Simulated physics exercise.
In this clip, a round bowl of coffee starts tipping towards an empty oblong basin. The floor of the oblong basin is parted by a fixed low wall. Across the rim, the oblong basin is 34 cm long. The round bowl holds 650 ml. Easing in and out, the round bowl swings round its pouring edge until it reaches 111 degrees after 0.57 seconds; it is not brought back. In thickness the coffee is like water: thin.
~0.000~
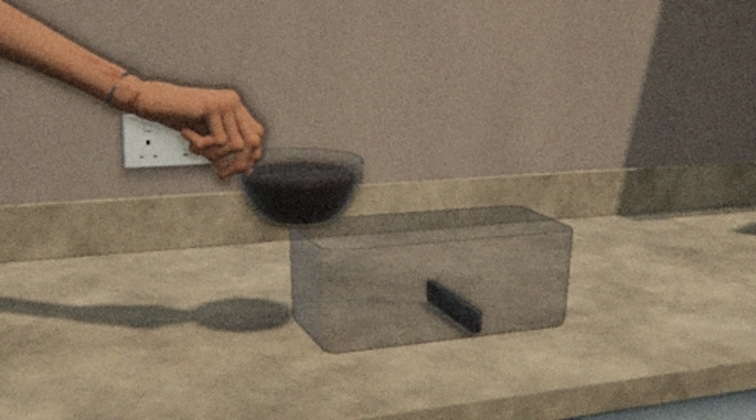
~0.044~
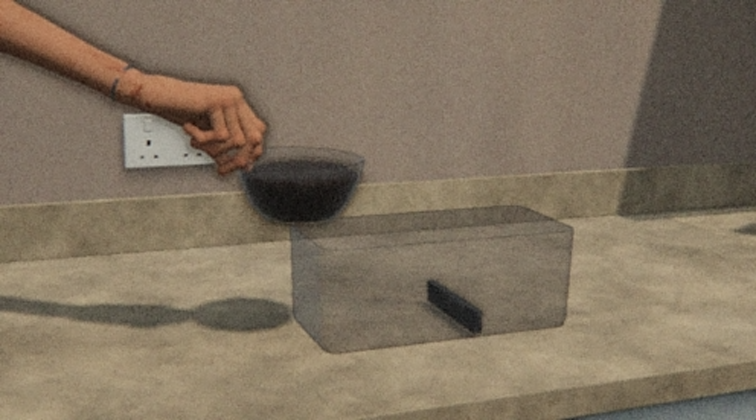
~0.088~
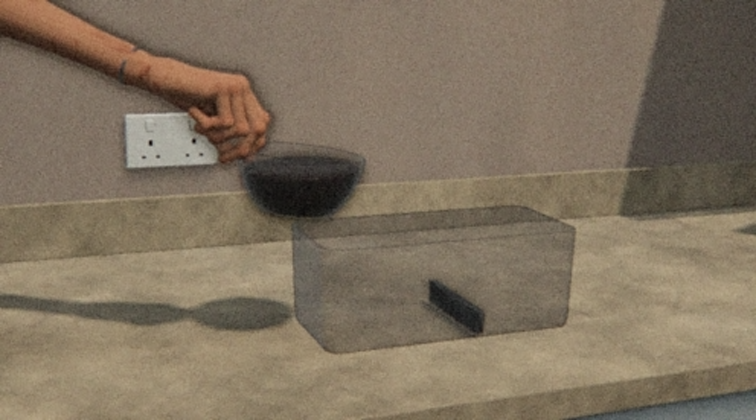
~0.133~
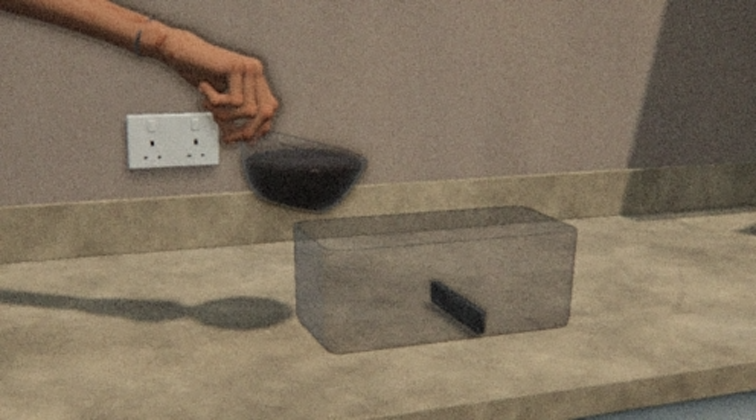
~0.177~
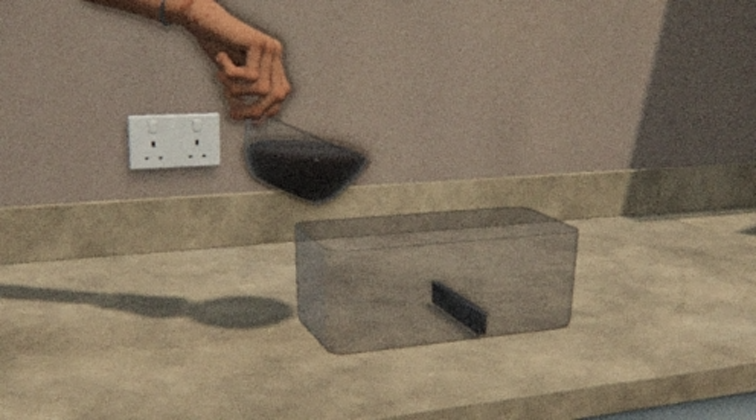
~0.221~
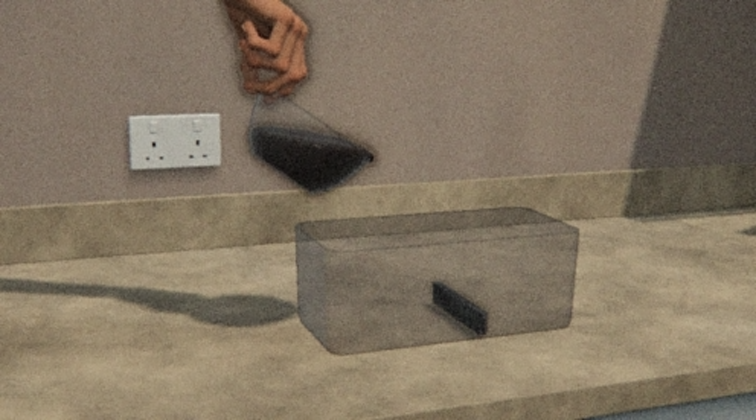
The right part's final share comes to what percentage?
It comes to roughly 25 %.
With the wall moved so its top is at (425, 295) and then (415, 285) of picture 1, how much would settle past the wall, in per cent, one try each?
In turn about 70 and 75 per cent.
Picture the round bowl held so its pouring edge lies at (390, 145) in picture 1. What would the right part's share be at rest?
Then I'd expect something near 50 per cent.
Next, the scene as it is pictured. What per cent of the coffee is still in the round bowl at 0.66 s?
About 0 per cent.
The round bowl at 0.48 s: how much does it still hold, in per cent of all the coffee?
Around 22 percent.
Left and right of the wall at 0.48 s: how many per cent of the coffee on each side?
About 18 left, 0 right.
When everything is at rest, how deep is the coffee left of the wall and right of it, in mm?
Depths at rest: Left around 16 mm, right around 8 mm.
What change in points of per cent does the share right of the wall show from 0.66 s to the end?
A loss, roughly 6.
Then, 0.48 s in, the tilt is 104° and 23 per cent is still to pour, 17 is left of the wall and 0 right of it.
Then, 0.66 s in, the tilt is 111° and 0 per cent is still to pour, 65 is left of the wall and 32 right of it.
Then, 0.86 s in, the tilt is 111° and 0 per cent is still to pour, 67 is left of the wall and 24 right of it.
Then, 1.07 s in, the tilt is 111° and 0 per cent is still to pour, 73 is left of the wall and 23 right of it.
Finally, 71 per cent lies left of the wall, 25 right of it and 4 outside.
